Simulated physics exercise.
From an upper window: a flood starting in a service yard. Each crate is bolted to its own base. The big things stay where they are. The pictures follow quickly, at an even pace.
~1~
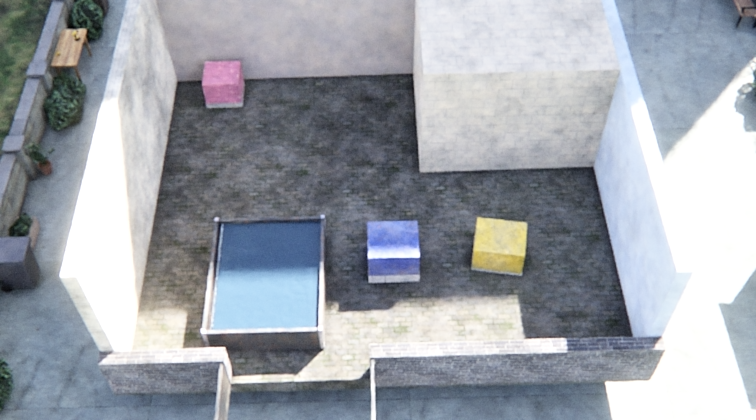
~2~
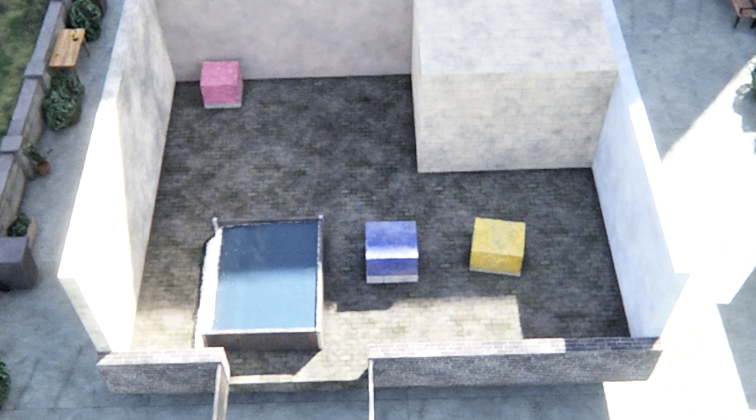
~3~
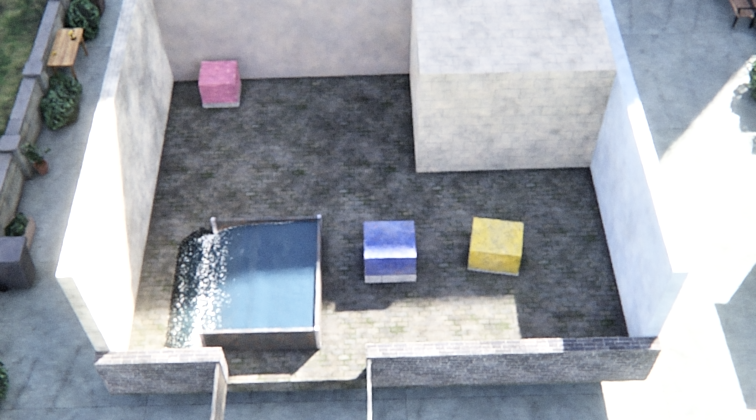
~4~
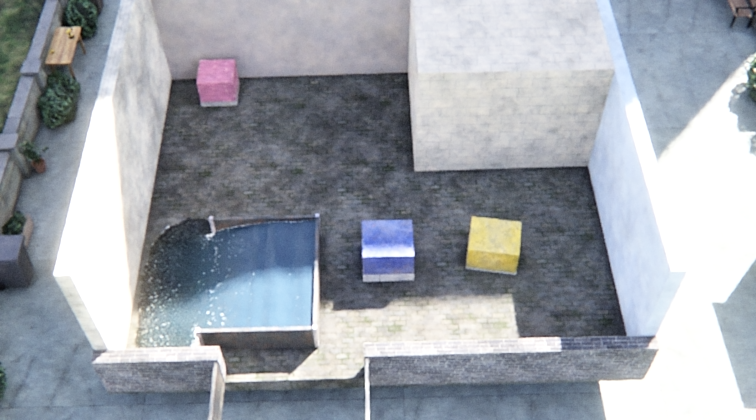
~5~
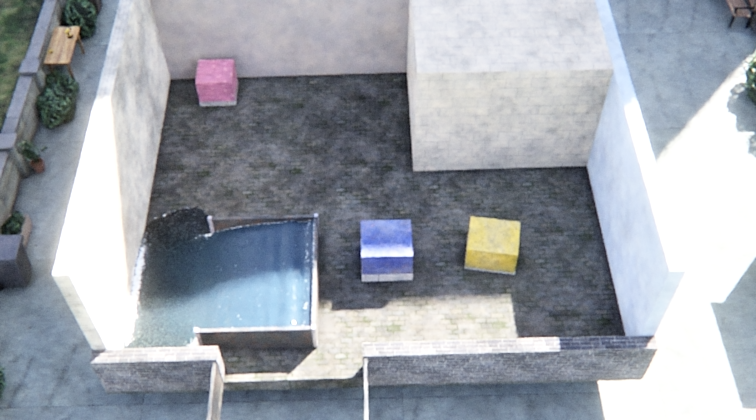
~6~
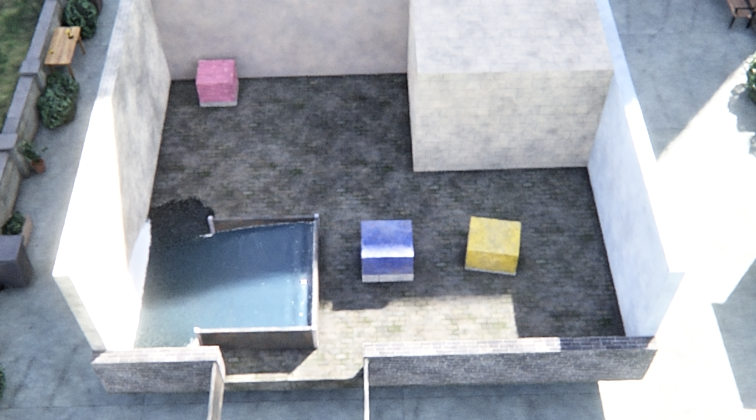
A paved service yard enclosed by pale walls is seen from high above, as from an upper window, with a large pale block at the upper right. A pink cube sits near the back wall, blue and yellow cubes stand toward the middle and right, and a dark-rimmed water tank is at lower left. The tank's left side opens and water pours out leftward, foaming, spreading across the paving to the left wall, while the view shifts very slightly.
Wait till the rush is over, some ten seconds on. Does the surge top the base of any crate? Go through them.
The pink crate is wetted; the yellow crate escapes dry; the blue crate escapes dry.
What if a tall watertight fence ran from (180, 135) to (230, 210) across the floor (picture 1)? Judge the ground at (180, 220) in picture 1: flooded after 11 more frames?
There: Awash.
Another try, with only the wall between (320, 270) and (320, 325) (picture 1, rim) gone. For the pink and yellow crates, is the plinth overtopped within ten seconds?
In short: The pink one is safe; the yellow one is wetted.
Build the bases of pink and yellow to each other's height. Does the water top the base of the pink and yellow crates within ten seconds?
Then: The pink one gets wet, the yellow one keeps dry.
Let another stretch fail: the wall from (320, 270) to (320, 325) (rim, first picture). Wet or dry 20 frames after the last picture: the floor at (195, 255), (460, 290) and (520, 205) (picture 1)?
In that order: Dry, awash, free of water.
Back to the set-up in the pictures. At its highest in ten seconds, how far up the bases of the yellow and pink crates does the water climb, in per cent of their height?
Roughly 40 per cent, then 170 per cent.
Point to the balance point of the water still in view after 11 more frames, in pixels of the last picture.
I would point to (194, 282).
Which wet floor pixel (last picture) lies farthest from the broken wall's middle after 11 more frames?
At about (168, 102).
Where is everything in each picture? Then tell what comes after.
The first picture shows still water in the water tank at (267, 274).
In the second picture, the front is at a hidden place, out from the gap at (214, 286).
In the third picture, the front is at a hidden place, out from the gap at (213, 287).
In the fourth picture, the front is at a hidden place, out from the gap at (211, 287).
In the fifth picture, water pours out at (210, 287) and has run to a hidden place.
In the sixth picture, water pours out at (210, 287) and has run to (149, 212).
A moment on, water covers 10 % of the floor; the pink crate not reached, the yellow crate not reached, the blue crate not reached.
Next, water covers 20 % of the floor; the pink crate water round its plinth, the yellow crate not reached, the blue crate not reached.
Then, water covers 40 % of the floor; the pink crate water round its plinth, the yellow crate not reached, the blue crate not reached.
Later, water covers 40 % of the floor; the pink crate water round its plinth, the yellow crate water round its plinth, the blue crate not reached.
In the end, water covers 65 % of the floor; the pink crate was topped, the yellow crate stayed above the water, the blue crate stayed above the water.
